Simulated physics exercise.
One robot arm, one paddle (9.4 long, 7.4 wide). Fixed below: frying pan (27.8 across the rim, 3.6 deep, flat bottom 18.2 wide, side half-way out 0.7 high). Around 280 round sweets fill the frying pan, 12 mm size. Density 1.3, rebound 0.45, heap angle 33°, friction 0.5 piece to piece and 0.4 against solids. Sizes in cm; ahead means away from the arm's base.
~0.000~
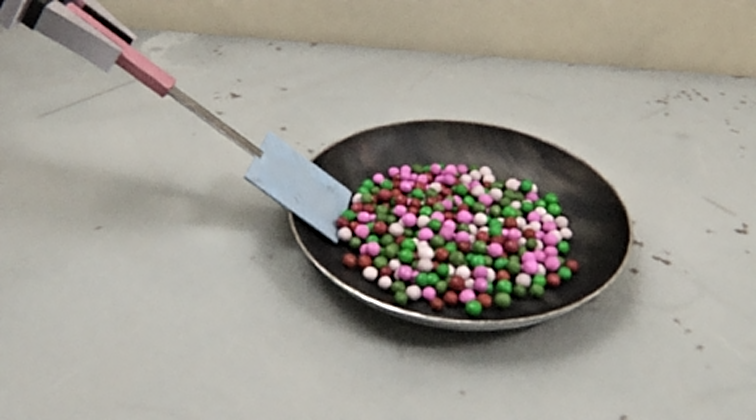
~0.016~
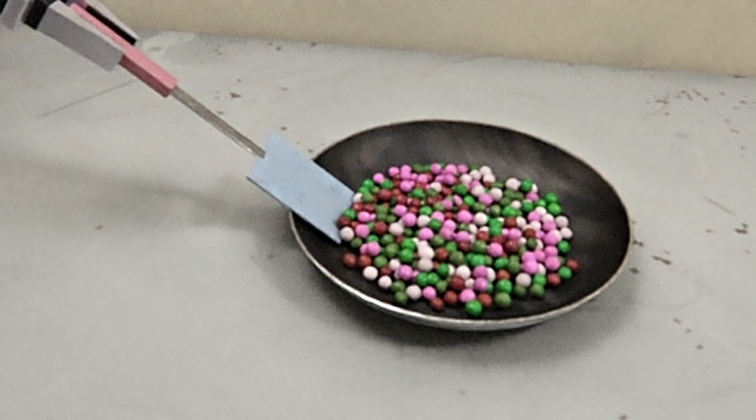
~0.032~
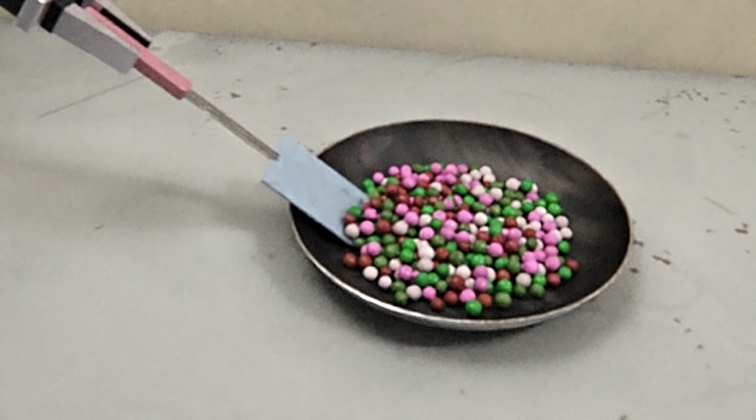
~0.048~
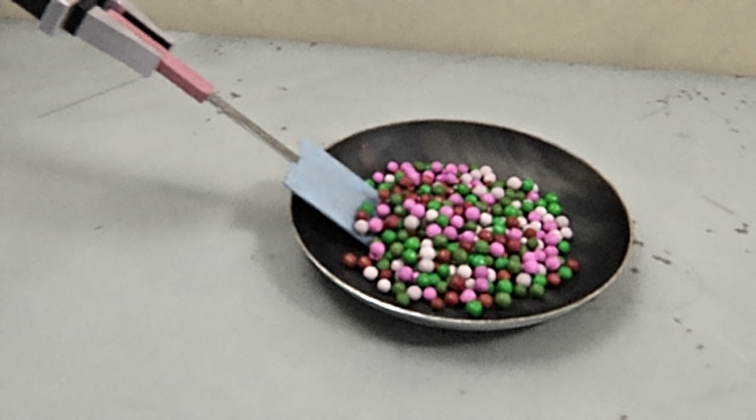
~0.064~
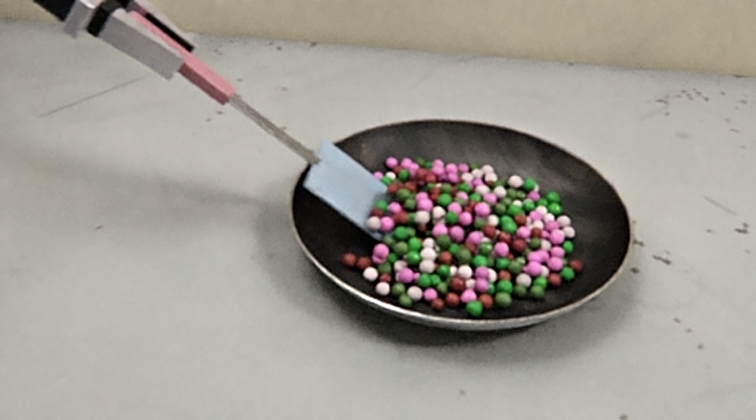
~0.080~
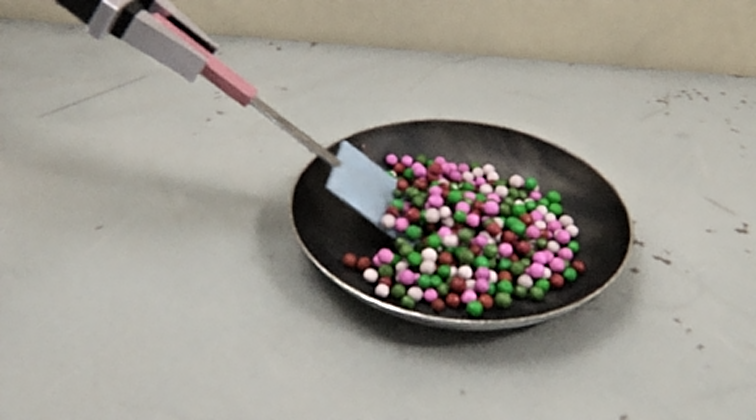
On a scuffed grey surface, a dark frying pan holds a spread of small round sweets in pink, green, white and brownish red, with a robot arm's pale blue paddle tilted at its left edge. The paddle slides steadily rightward into the pan, pushing the nearest sweets into a slightly tighter heap.
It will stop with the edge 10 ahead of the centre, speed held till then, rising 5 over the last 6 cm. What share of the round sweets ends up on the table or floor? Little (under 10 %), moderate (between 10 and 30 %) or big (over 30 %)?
On the table or floor the share is moderate, between 10 and 30 %.
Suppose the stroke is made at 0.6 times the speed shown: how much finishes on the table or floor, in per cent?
Some 10 per cent.
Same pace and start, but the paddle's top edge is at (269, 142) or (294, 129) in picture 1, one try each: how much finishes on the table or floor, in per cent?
About 20 and 15 per cent.
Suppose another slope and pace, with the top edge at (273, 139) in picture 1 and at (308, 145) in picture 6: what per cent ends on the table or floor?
Some 5 per cent.
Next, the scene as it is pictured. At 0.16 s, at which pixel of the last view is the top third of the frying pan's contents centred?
Around (519, 215).
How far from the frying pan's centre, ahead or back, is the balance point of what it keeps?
About 4.0 cm ahead.
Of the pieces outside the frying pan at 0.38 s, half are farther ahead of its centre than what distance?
About 30 cm.
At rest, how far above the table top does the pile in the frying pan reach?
About 3.5 cm.
By 0.12 s, sloping 38°, highest piece 5 above the table; 276 in the frying pan.
By 0.16 s, sloping 38°, highest piece 7 above the table; 276 in the frying pan.
By 0.38 s, sloping 38°, highest piece 8 above the table; 223 in the frying pan, 27 on the table or floor, 26 on the blade or in flight.
By 1.43 s, sloping 38°, highest piece 3 above the table; 223 in the frying pan, 53 on the table or floor.
Final count, 223 in the frying pan, 53 on the table or floor. That is 19 % on the table or floor.
